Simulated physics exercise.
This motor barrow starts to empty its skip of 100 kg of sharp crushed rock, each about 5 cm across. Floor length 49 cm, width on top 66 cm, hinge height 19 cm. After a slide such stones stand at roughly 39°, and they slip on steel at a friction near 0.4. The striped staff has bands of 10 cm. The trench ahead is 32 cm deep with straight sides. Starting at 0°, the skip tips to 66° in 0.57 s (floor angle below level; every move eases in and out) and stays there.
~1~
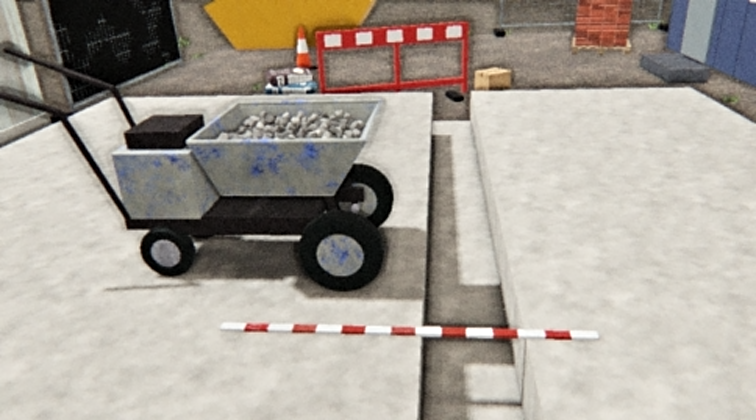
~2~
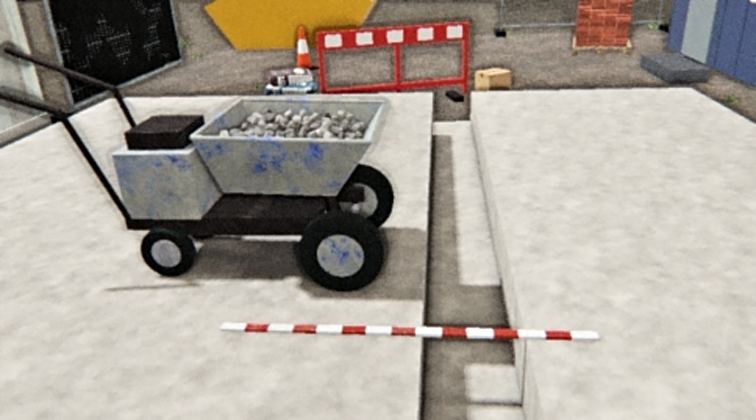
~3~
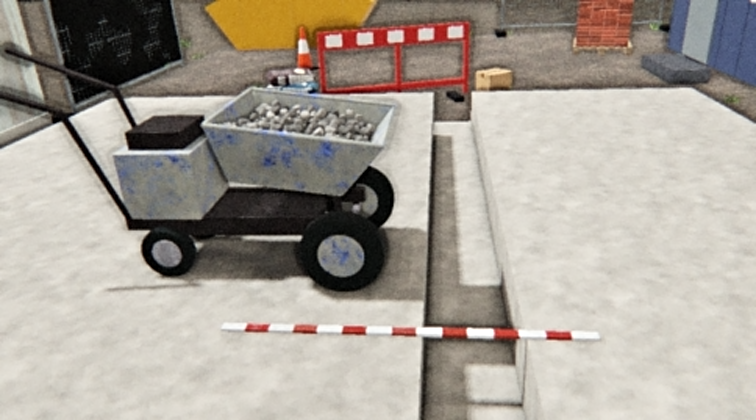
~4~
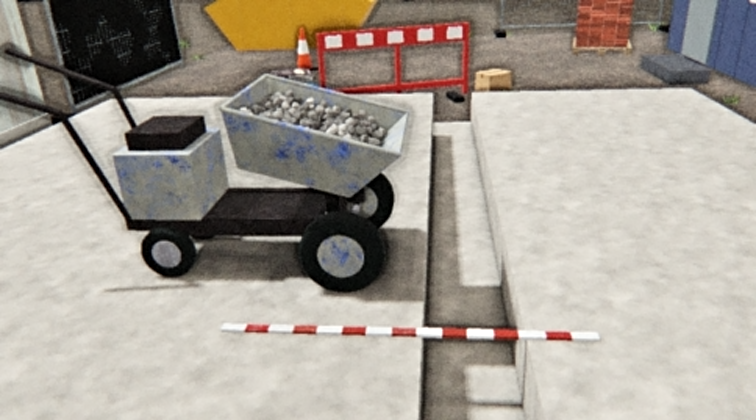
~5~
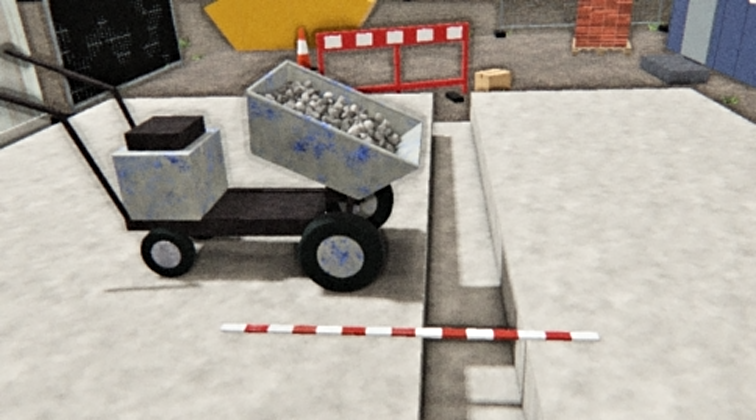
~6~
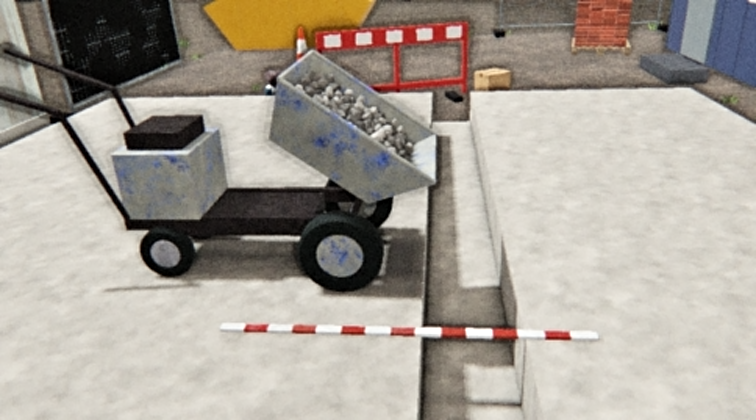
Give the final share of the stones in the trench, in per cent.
Some 32 per cent of it.
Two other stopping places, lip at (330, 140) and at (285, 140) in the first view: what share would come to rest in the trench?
Near 50 per cent from the first place, 55 from the second.
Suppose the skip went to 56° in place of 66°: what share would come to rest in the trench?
Then about 20 per cent.
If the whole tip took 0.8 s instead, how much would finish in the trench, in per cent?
It would be near 35 per cent.
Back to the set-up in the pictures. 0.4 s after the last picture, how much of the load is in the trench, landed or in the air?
Some 15 per cent.
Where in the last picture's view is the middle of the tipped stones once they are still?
Around (502, 294).
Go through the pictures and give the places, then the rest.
In the first picture, lip at (366, 141), floor tilted 0°, highest stones at (300, 123).
In the second picture, lip at (371, 143), floor tilted 2°, highest stones at (296, 121).
In the third picture, the skip is at 8°, its lip at (383, 147); the top of the load is at (276, 113).
In the fourth picture, lip at (400, 155), floor tilted 16°, highest stones at (281, 101).
In the fifth picture, lip at (418, 167), floor tilted 25°, highest stones at (296, 89).
In the sixth picture, lip at (435, 183), floor tilted 36°, highest stones at (313, 81).
Then, 0.1 s after the last picture the floor is at 56°, 100 % in the skip; the foremost stones are at (440, 184).
Then, 0.4 s after the last picture the floor is at 66°, 84 % in the skip, 13 % in the trench, 3 % past the trench; the foremost stones are at (525, 248).
Then, 0.7 s after the last picture the floor is at 66°, 45 % in the skip, 23 % in the trench, 32 % past the trench; the foremost stones are at (670, 284).
Then, 2.7 s after the last picture the floor is at 66°, 36 % in the skip, 32 % in the trench, 32 % past the trench; the foremost stones are at (740, 263).
